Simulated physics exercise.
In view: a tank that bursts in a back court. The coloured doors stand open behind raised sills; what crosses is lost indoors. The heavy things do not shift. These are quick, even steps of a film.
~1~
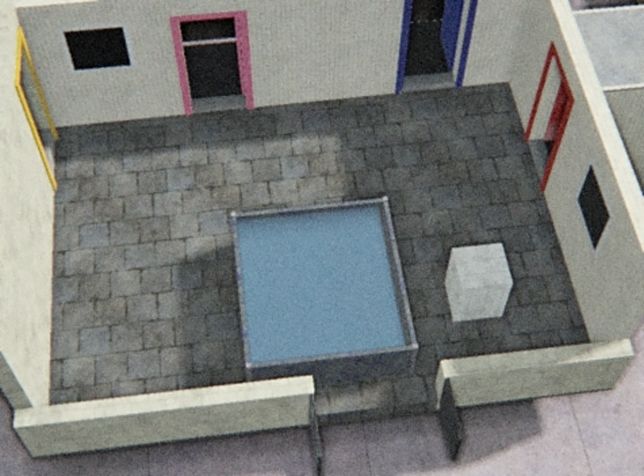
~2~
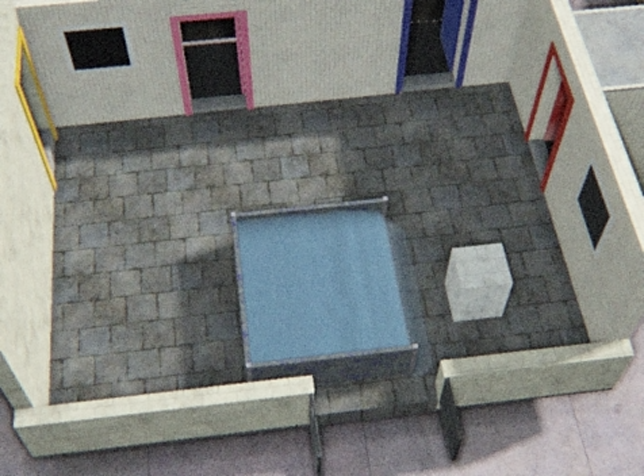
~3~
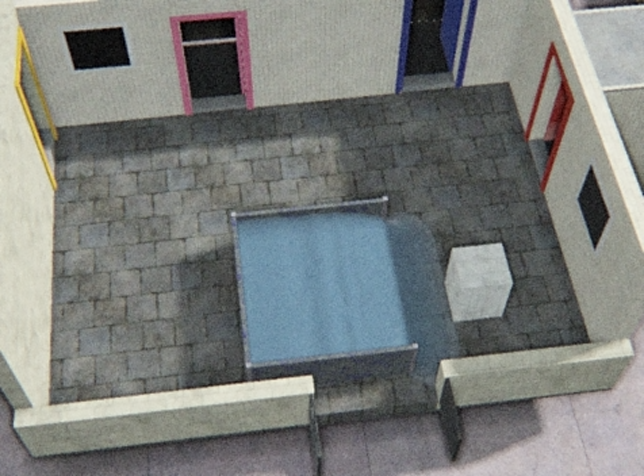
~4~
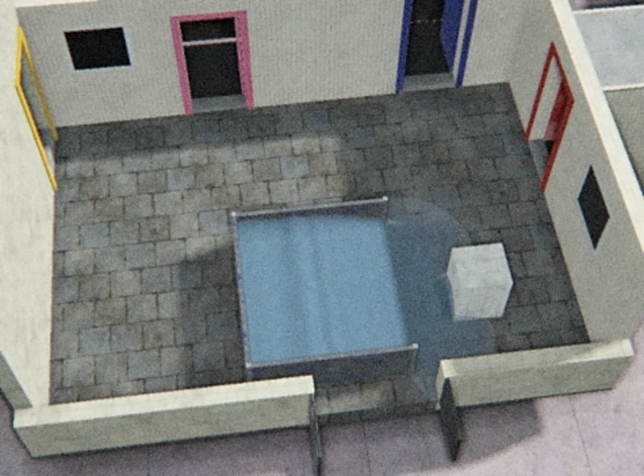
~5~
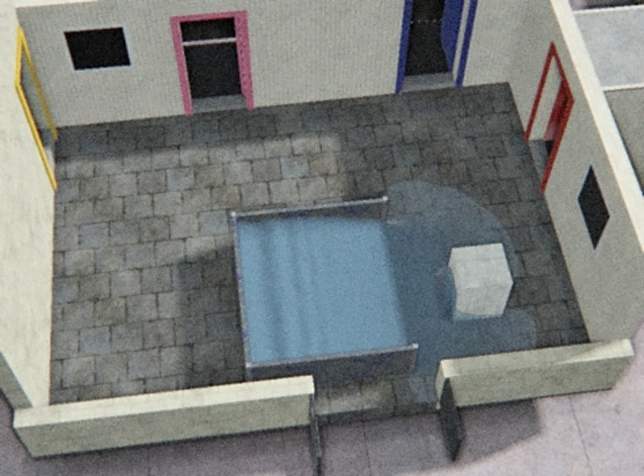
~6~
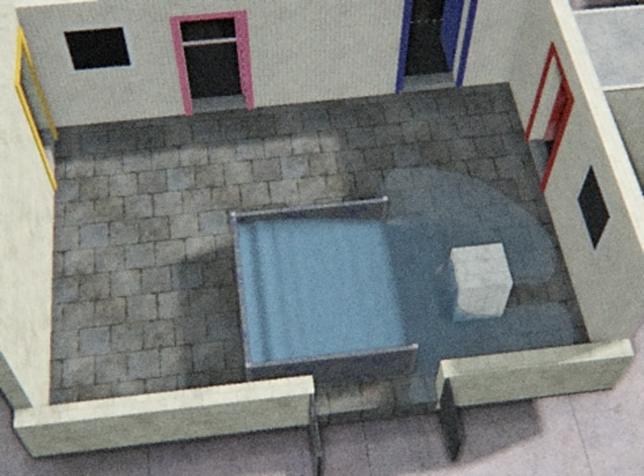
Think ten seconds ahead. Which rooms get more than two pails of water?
In the end: The yellow door holds within the limit; the red door floods; the blue door floods; the pink door holds within the limit.
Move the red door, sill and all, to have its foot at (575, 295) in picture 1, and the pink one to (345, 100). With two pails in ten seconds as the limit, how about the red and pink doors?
Then: The red one goes over; the pink one takes more.
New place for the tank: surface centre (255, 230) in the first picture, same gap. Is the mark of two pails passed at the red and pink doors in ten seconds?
My reading: The red one lets more in, the pink one stays under.
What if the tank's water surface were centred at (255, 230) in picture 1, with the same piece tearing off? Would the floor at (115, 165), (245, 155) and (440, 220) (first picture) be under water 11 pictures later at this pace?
One after the other: No water, no water, flooded.
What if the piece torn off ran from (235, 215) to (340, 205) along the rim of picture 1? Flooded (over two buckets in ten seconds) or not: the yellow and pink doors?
Then: Yellow door is under; pink door floods.
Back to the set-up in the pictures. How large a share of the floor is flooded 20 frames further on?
Near 40 in a hundred.
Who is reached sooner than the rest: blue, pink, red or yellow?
It is the red-painted one.
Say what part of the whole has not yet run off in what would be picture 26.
Some 94 per cent.
A moment on, water covers 25 % of the floor; the yellow door not reached, the red door under two buckets in, the blue door not reached, the pink door not reached.
Next, water covers 30 % of the floor; the yellow door not reached, the red door over two buckets in, the blue door not reached, the pink door not reached.
Then, water covers 40 % of the floor; the yellow door not reached, the red door far over two buckets in, the blue door under two buckets in, the pink door not reached.
Later, water covers 65 % of the floor; the yellow door wet at the sill, nothing in, the red door far over two buckets in, the blue door far over two buckets in, the pink door wet at the sill, nothing in.
In the end, water covers 95 % of the floor; the yellow door wet at the sill, nothing in, the red door far over two buckets in, the blue door far over two buckets in, the pink door under two buckets in.
